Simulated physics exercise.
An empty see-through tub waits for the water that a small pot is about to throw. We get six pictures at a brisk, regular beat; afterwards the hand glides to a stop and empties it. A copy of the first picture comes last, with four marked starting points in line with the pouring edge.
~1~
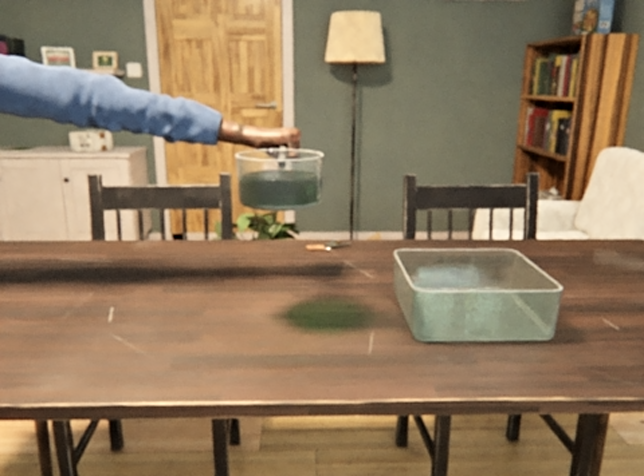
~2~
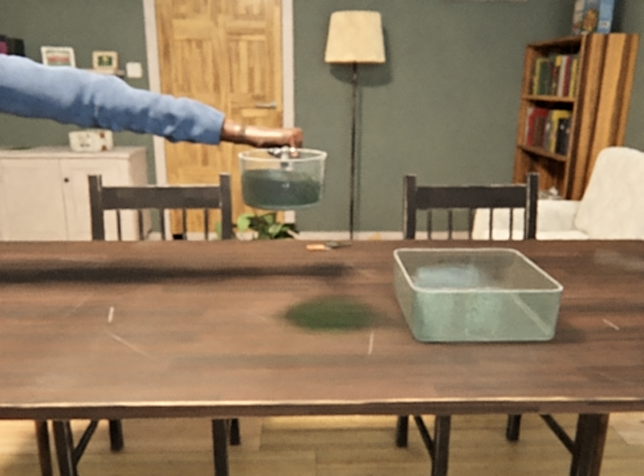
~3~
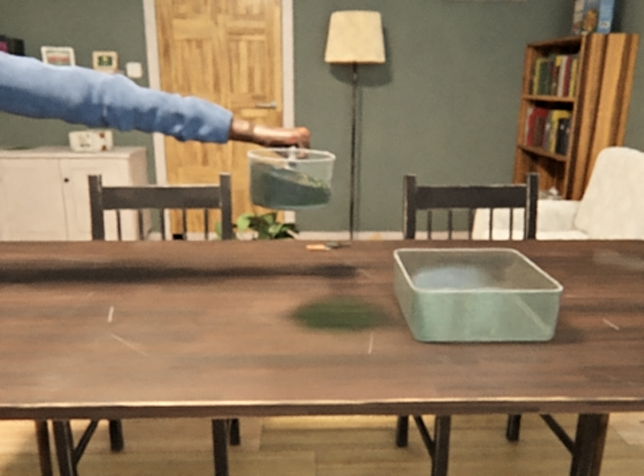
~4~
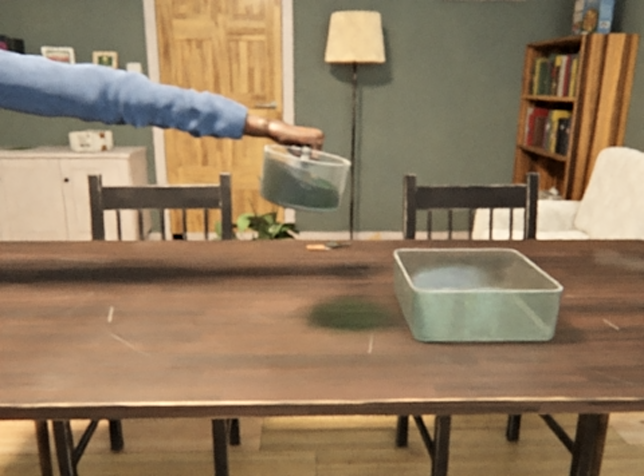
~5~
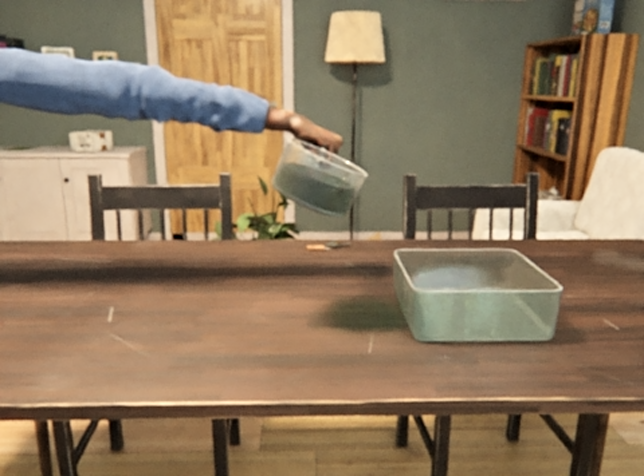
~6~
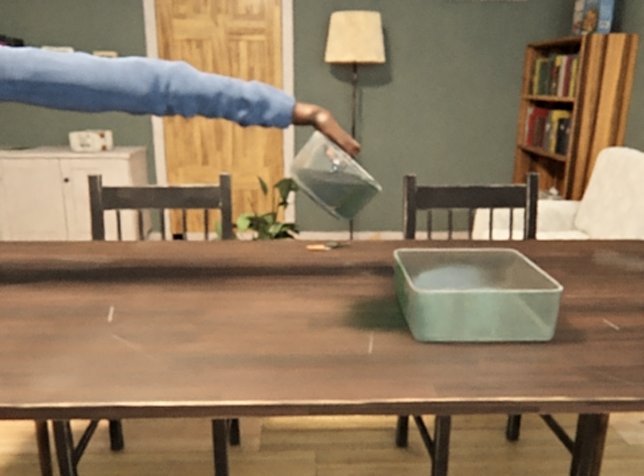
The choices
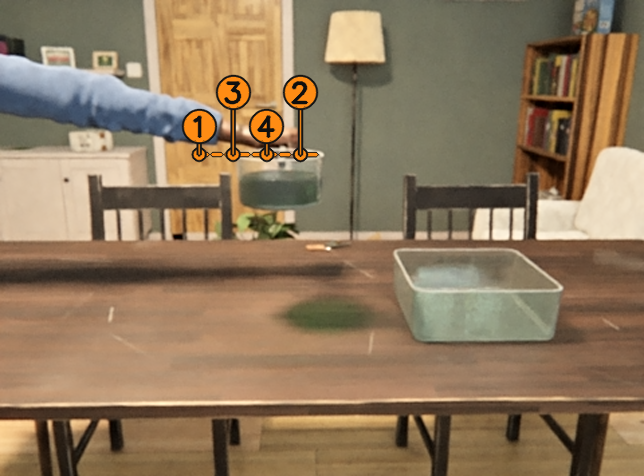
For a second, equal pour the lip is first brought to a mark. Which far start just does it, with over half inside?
That is dot 2.
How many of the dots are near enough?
One of them.
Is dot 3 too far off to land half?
Yes, it does.
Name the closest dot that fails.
Dot 4.
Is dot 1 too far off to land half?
Yes, that goes wrong.
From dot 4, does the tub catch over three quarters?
No, it does not.
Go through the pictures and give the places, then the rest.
Upright, lip at (321, 154); tub from (411, 338) to (552, 337); nothing has left yet.
Upright, lip at (324, 154); nothing has left yet.
Tipped about 2°, lip at (333, 156); nothing has left yet.
Tipped about 11°, lip at (348, 162); nothing has left yet.
Tipped about 24°, lip at (365, 173); nothing has left yet.
Tipped about 41°, lip at (380, 187); nothing has left yet.
On the marked copy, 1 at (199, 154); 2 at (300, 154); 3 at (233, 154); 4 at (266, 154).
With 1, about 0 % lands in the tub, 100 % falls short.
With 2, about 62 % lands in the tub, 23 % falls short and 15 % goes beside or beyond.
With 3, about 0 % lands in the tub, 99 % falls short.
With 4, about 28 % lands in the tub, 65 % falls short and 6 % goes beside or beyond.
